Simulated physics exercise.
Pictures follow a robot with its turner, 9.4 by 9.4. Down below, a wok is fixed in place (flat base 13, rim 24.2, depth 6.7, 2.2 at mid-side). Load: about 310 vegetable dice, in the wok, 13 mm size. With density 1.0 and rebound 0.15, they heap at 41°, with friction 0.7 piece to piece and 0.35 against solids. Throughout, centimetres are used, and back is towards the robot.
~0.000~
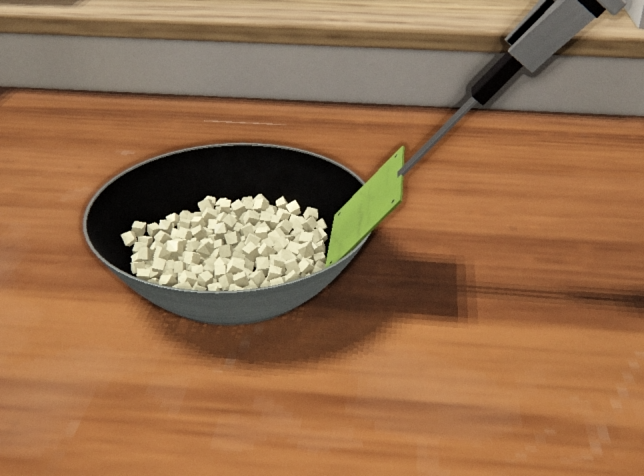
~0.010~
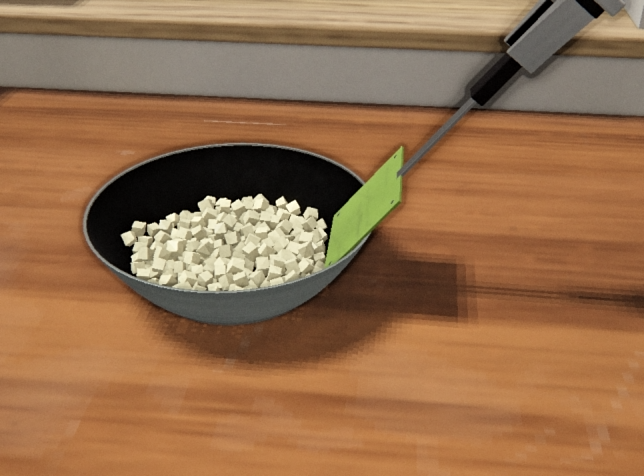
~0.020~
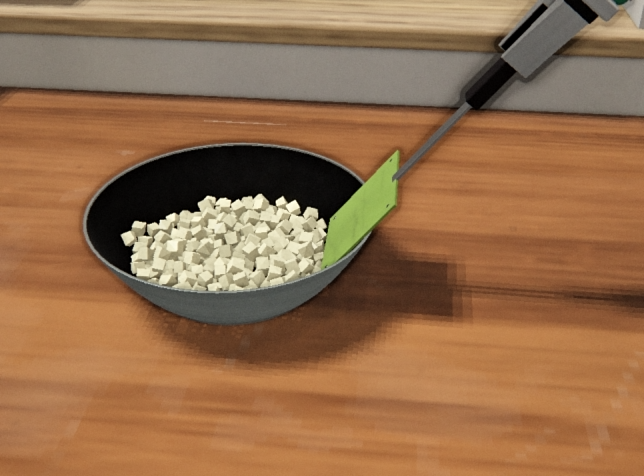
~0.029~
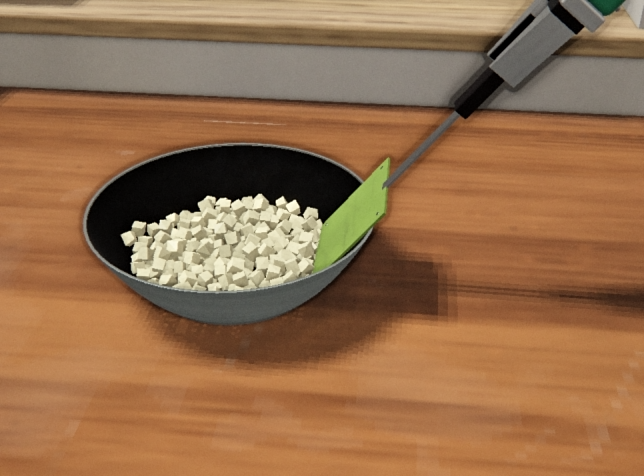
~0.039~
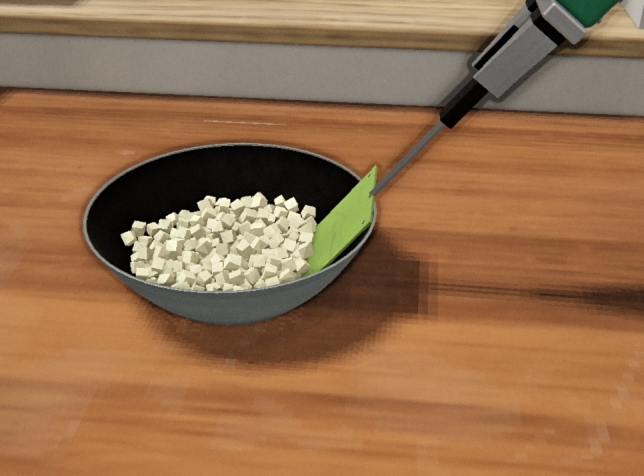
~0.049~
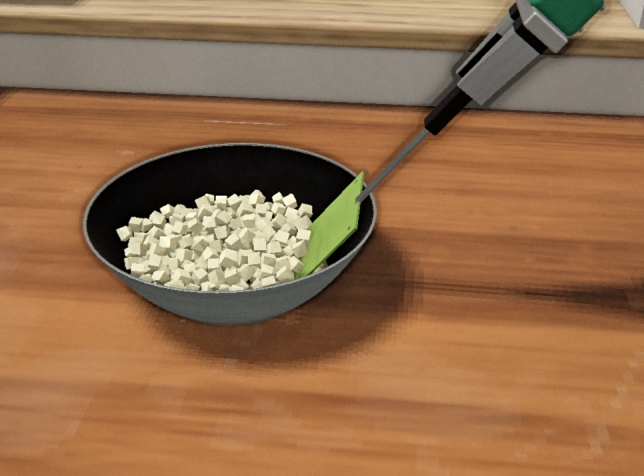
On a wooden countertop, a robot arm holds a green turner at the right side of a dark wok of pale vegetable dice, then slides it down and left into the wok, nudging the heaped dice slightly left.
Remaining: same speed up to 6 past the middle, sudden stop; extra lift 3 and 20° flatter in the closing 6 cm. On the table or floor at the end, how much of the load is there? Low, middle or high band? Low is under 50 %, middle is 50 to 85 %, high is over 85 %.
Low band.
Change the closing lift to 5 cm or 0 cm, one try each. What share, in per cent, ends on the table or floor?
Try one gives about 25 in a hundred, try two about 20 in a hundred.
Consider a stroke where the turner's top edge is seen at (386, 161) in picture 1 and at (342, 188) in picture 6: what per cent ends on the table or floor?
25 %.
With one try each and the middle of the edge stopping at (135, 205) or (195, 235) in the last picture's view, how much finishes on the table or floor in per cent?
Respectively some 60 and 10 percent end on the table or floor.
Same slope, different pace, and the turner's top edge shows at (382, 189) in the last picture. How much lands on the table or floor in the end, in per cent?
My guess is around 10 percent.
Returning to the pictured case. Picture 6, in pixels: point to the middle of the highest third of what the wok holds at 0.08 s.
I'd point to about (181, 222).
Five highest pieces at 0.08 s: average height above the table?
They are around 7 cm up.
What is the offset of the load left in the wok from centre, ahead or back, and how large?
Roughly 4.5 cm ahead of the centre.
By 0.08 s, sloping 52°, highest piece 8 above the table; 306 in the wok.
By 0.11 s, sloping 46°, highest piece 12 above the table; 298 in the wok, 8 on the blade or in flight.
By 0.32 s, sloping 32°, highest piece 13 above the table; 205 in the wok, 41 on the table or floor, 60 on the blade or in flight.
By 1.38 s, sloping 32°, highest piece 8 above the table; 206 in the wok, 100 on the table or floor.
Final count, 206 in the wok, 100 on the table or floor. That is 33 % on the table or floor.
